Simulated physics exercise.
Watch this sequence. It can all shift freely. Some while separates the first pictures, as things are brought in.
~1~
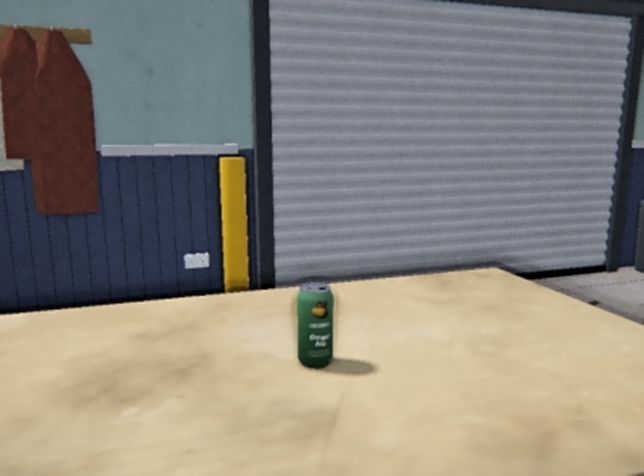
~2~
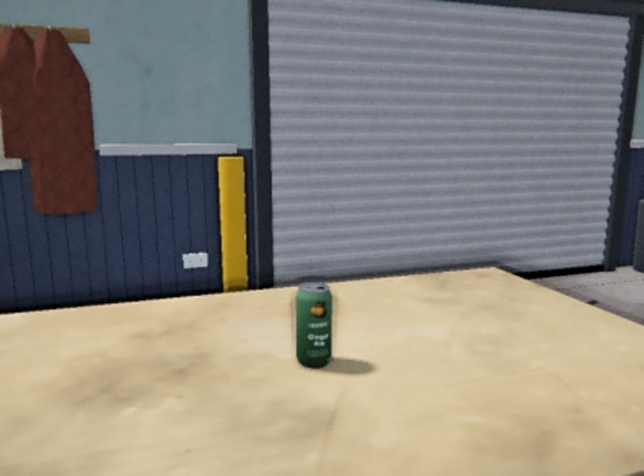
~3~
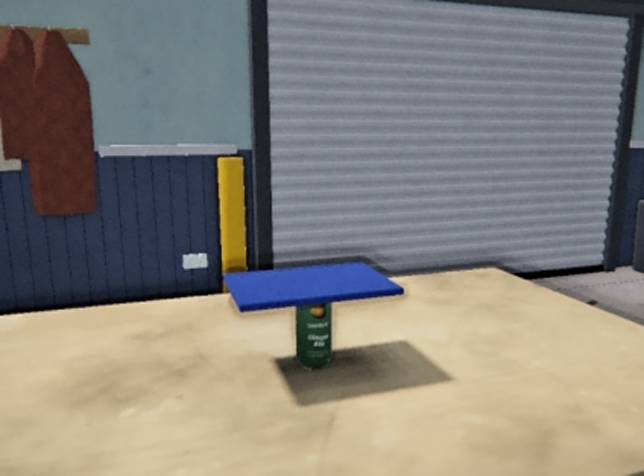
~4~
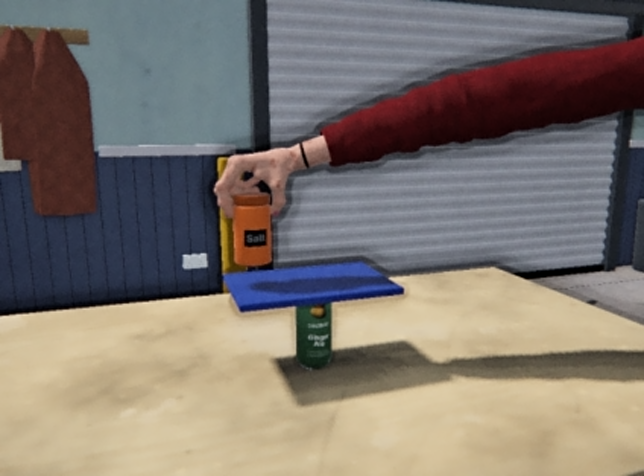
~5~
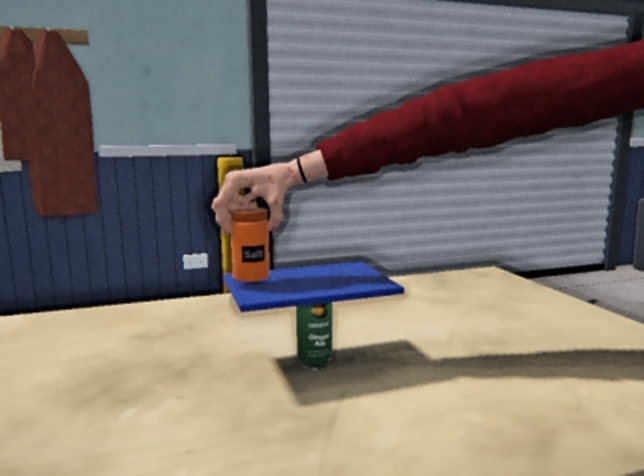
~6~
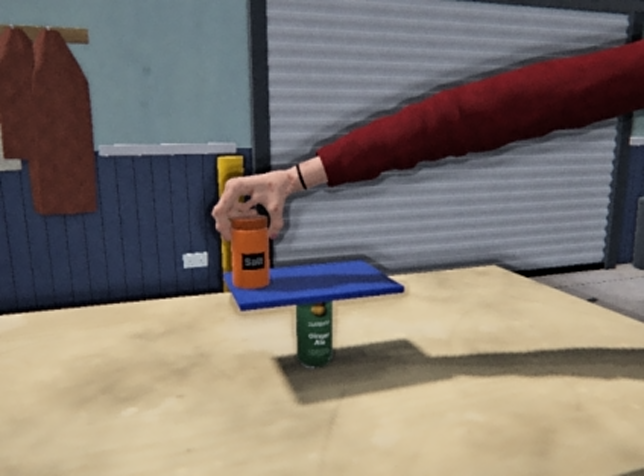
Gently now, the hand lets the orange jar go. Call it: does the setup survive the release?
It gives way.
Then, 0.40 s past the last view, orange jar now fallen; blue lid on its side.
Then, 0.70 s past the last view, blue lid on its side.
Finally, fallen, blue lid and orange jar; green can still in place. The stack comes apart.
